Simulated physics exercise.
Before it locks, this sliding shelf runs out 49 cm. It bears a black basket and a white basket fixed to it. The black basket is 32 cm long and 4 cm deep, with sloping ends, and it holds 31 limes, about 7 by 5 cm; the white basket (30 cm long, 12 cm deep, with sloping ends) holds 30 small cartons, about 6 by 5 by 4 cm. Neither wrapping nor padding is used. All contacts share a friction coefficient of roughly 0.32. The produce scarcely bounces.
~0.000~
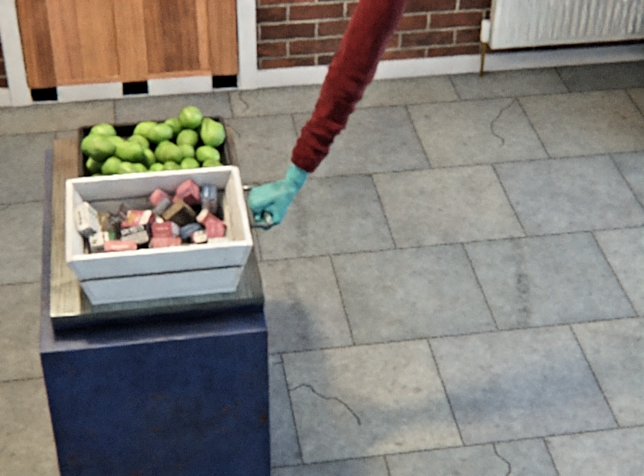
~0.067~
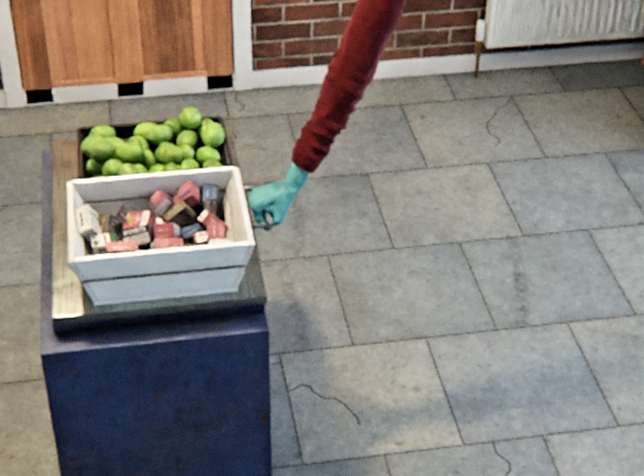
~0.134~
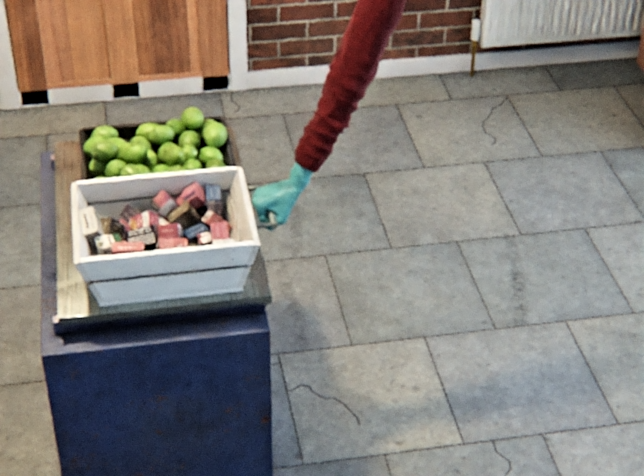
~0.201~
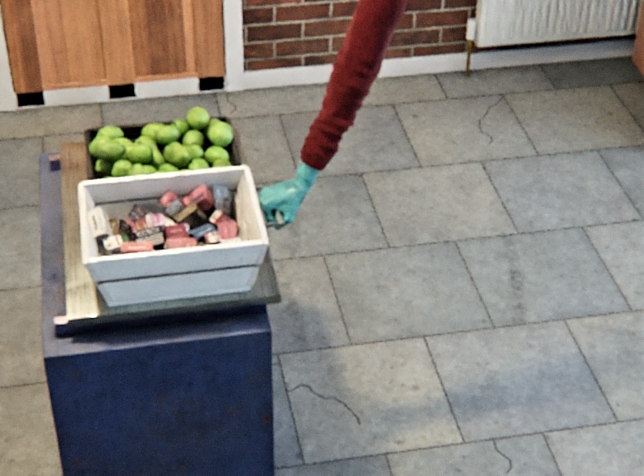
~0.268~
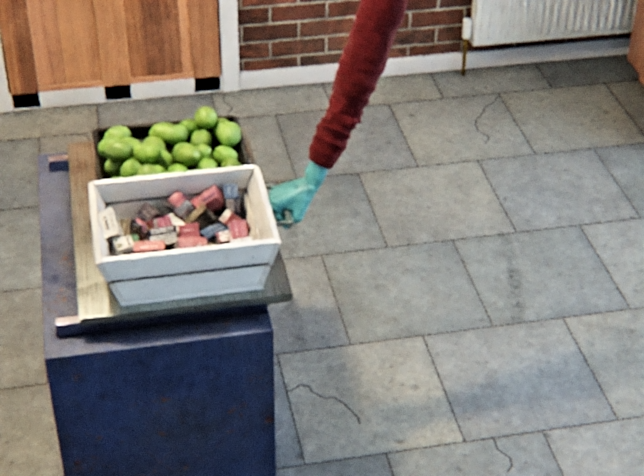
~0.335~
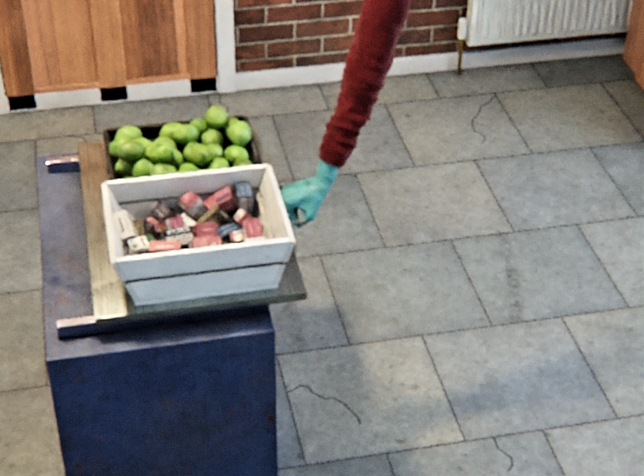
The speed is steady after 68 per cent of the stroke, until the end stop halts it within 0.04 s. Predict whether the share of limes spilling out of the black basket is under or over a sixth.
The share is under a sixth.
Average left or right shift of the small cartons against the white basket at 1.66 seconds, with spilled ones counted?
I'd say close to 2 cm toward the right.
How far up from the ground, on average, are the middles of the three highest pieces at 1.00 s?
About 82 cm up, on average.
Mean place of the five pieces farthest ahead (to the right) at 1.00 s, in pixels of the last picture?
Mean place: Roughly (394, 121).
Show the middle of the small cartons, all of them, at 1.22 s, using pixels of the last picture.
(385, 222).
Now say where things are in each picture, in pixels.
In the first frame (we follow the rim corner now nearest the camera), black basket (its farthest corner) at (219, 117); white basket at (72, 258); shelf out by 0 cm; nothing out yet.
The second frame shows black basket at (219, 117); white basket at (74, 259); shelf out by 0 cm.
The third frame shows black basket at (221, 117); white basket at (80, 260); shelf out by 1 cm.
The fourth frame shows black basket at (226, 117); white basket at (89, 260); shelf out by 3 cm.
The fifth frame shows black basket at (233, 116); white basket at (101, 260); shelf out by 5 cm.
The sixth frame shows black basket at (244, 116); white basket at (117, 260); shelf out by 8 cm; nothing out yet.
After 0.80 s, the shelf hits its stop.
After 0.88 s, 0 of 31 out of the black basket and 0 of 30 out of the white basket.
After 1.00 s, 1 of 31 out of the black basket and 0 of 30 out of the white basket.
After 1.22 s, 2 of 31 out of the black basket and 0 of 30 out of the white basket.
When it is over (at 1.66 s), 2 of 31 out of the black basket and 0 of 30 out of the white basket. Asked share, 2 of 31, 6 per cent.
